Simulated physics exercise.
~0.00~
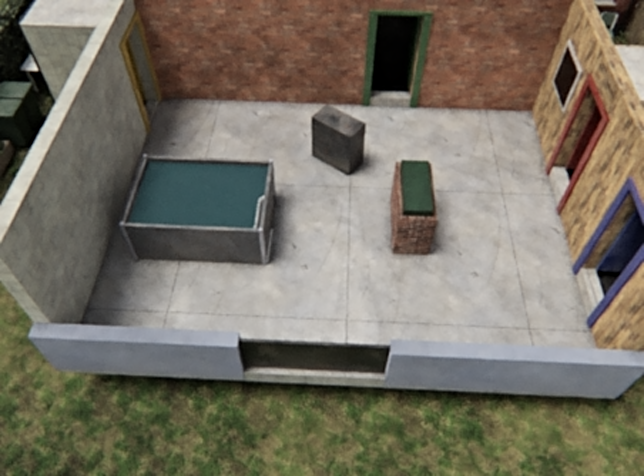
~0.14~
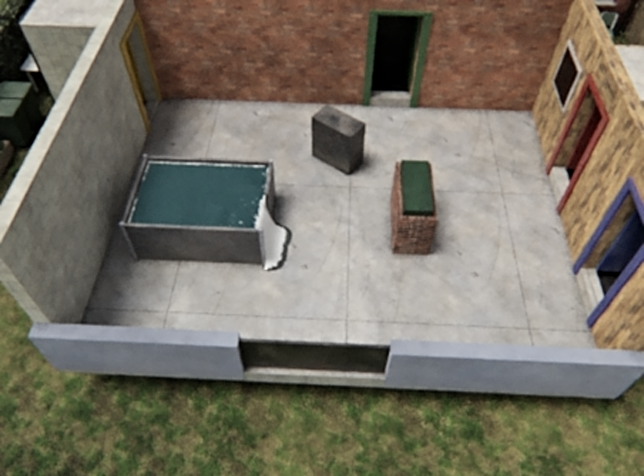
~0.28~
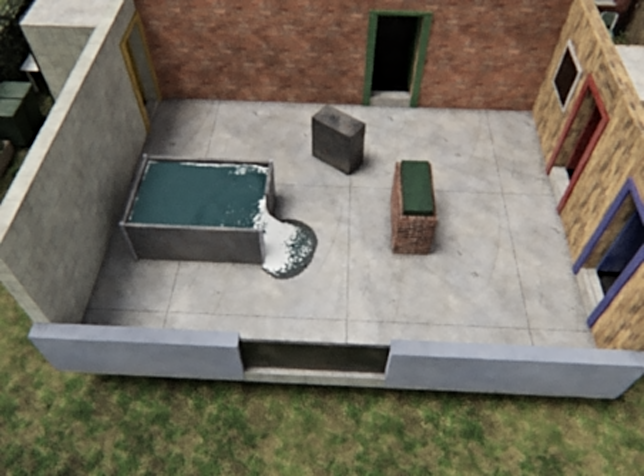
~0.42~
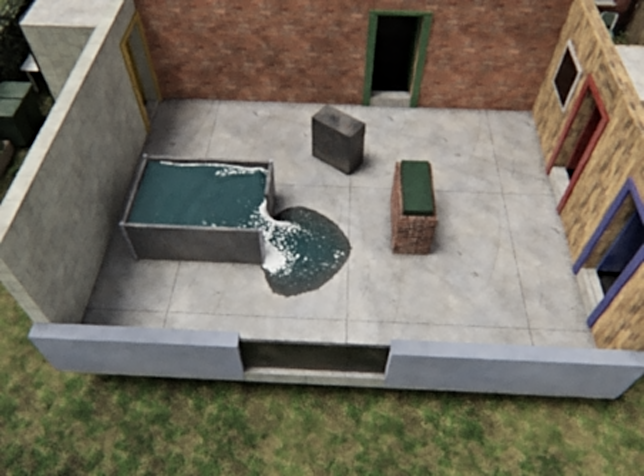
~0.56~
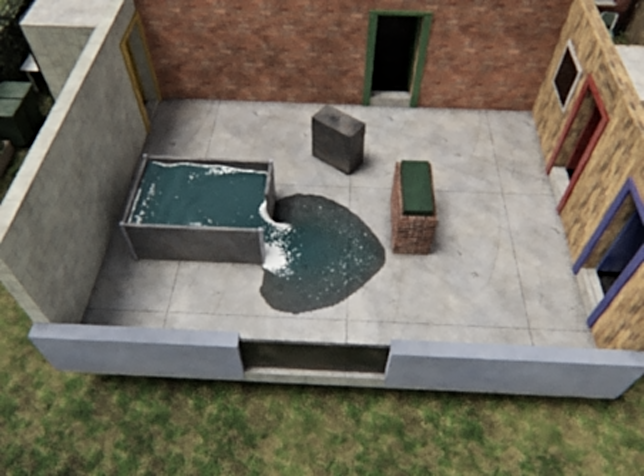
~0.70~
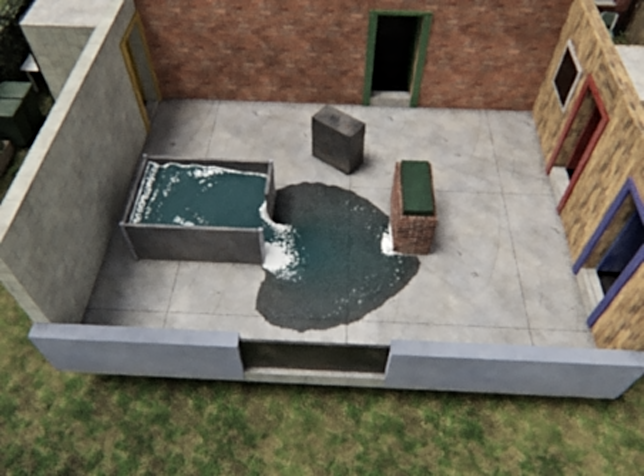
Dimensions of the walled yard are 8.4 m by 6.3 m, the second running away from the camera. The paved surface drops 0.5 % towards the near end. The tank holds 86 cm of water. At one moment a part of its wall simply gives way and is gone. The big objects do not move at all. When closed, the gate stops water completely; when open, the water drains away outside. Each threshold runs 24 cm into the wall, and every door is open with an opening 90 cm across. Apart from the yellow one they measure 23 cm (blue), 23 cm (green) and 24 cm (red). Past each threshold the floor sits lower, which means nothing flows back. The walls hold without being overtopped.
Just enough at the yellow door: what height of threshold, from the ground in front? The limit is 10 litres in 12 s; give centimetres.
Some 7.5 cm.
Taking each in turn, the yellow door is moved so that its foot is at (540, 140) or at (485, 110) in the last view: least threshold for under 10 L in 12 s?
You'd want about 12.5 cm there first, then about 14.0 cm.
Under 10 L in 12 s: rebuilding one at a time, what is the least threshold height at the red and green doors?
Roughly 7.5 cm at red and 13.0 cm at green.
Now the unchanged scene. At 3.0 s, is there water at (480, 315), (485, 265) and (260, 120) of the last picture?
Listed order - soaked through, soaked through, unwetted.
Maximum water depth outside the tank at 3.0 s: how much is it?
About 42 cm.
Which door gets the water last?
Door: Yellow.
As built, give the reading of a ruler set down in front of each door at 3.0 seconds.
Lab note, depth in cm: Blue 22; green 15; red 0; yellow 0.
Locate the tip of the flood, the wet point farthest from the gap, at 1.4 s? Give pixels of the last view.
Around (546, 303).
After 1.4 s water covers 25 % of the floor, deepest (40 cm) near (277, 249); it has not reached the yellow door.
After 3.0 s water covers 45 % of the floor, deepest (42 cm) near (594, 364); it has not reached the yellow door.
After 12.0 s water covers 100 % of the floor, deepest (11 cm) near (561, 237); 9 cm at the yellow door, 12 litres in over its 7 cm threshold.
At the yellow door as built, the water arrived by 8.0 s and peaked near 10 cm at 10.6 s.
With a threshold of 6 cm, 19 litres would have come in within the 12 s; with 9.5 cm, 1 litre. So under 10 litres takes about 7.5 cm.
